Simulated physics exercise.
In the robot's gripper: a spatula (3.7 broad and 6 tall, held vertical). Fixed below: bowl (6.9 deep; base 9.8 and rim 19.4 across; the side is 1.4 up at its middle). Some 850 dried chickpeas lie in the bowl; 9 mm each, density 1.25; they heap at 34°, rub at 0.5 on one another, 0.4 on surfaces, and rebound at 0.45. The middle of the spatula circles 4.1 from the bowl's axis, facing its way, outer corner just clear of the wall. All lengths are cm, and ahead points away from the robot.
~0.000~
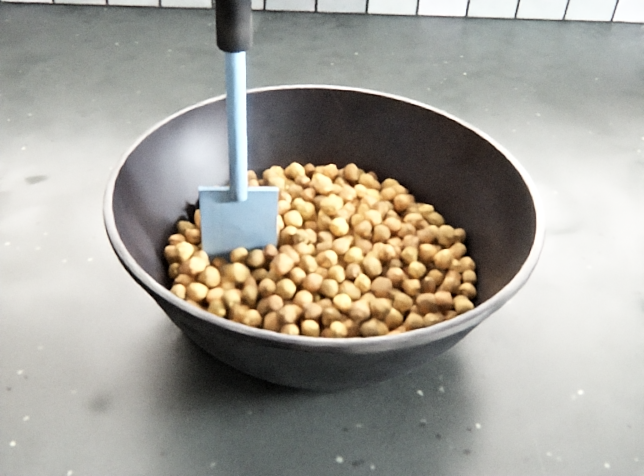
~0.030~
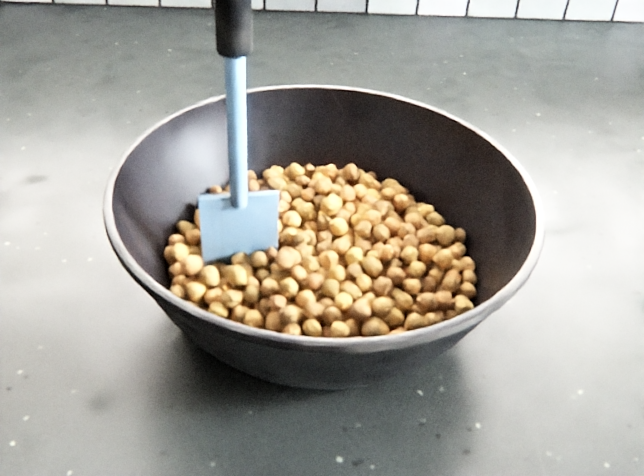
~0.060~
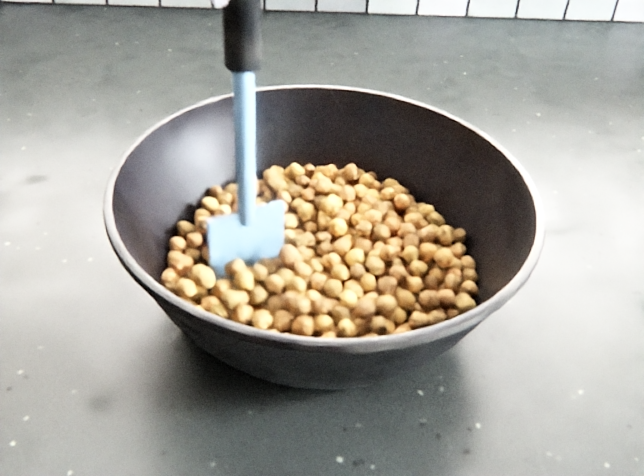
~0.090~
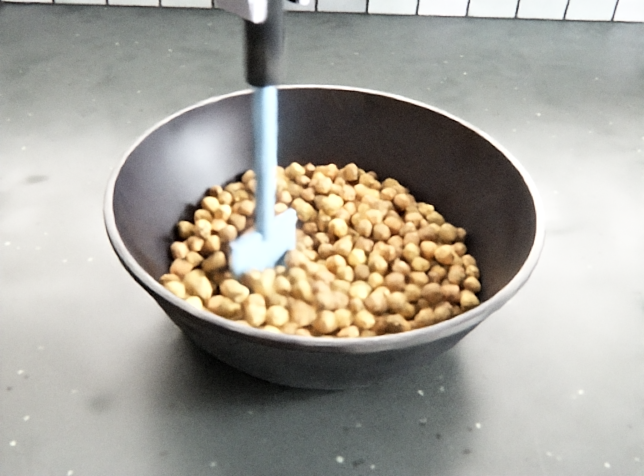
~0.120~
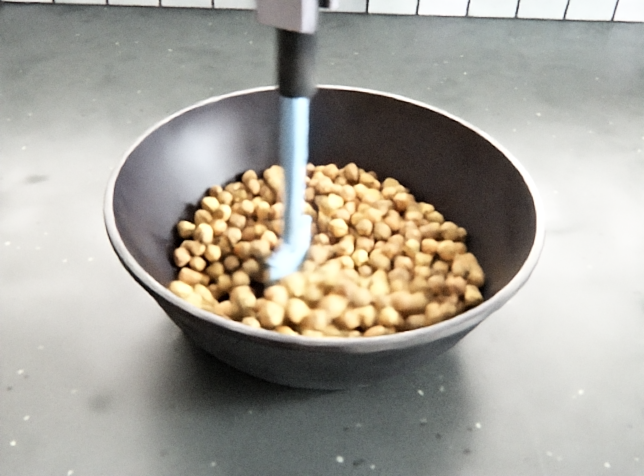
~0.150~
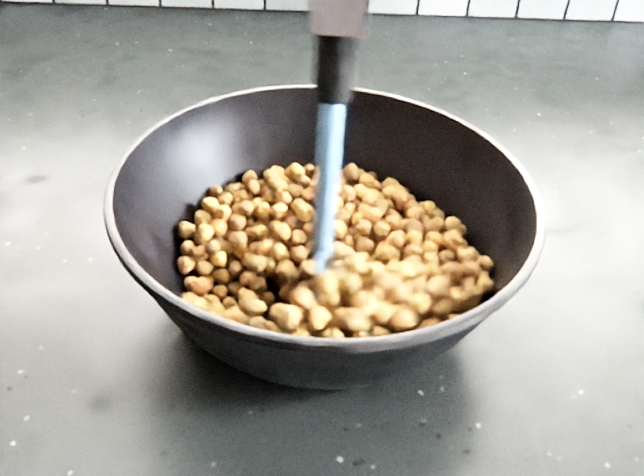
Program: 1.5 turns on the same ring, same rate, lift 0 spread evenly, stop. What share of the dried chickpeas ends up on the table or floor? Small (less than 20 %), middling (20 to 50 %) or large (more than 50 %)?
Answer: Small; less than 20 % of the dried chickpeas finish on the table or floor.
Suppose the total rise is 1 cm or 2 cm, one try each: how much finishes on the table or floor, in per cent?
About 0 and 0 per cent.
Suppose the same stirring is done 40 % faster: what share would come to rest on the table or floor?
It would be near 15 per cent.
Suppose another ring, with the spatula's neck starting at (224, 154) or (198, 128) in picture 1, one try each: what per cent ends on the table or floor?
Some 10 and 20 per cent.
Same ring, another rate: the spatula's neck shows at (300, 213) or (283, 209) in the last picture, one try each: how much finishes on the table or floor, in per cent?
Some 0 and 0 per cent.
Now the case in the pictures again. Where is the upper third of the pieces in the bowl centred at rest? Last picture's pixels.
Around (411, 204).
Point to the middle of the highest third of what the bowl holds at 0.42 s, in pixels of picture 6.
Around (306, 152).
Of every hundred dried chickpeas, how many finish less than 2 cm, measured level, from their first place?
Roughly 5 per cent.
By 0.42 s, 261° round, highest piece 8 above the table; 841 in the bowl, 5 on the table or floor, 3 in flight or on the tool.
By 0.70 s, 78° round, highest piece 9 above the table; 829 in the bowl, 19 on the table or floor, 1 in flight or on the tool.
By 1.03 s, 180° round, highest piece 8 above the table; 809 in the bowl, 40 on the table or floor.
By 1.73 s, 180° round, highest piece 7 above the table; 809 in the bowl, 40 on the table or floor.
Final count, 809 in the bowl, 40 on the table or floor. That is 5 % on the table or floor.
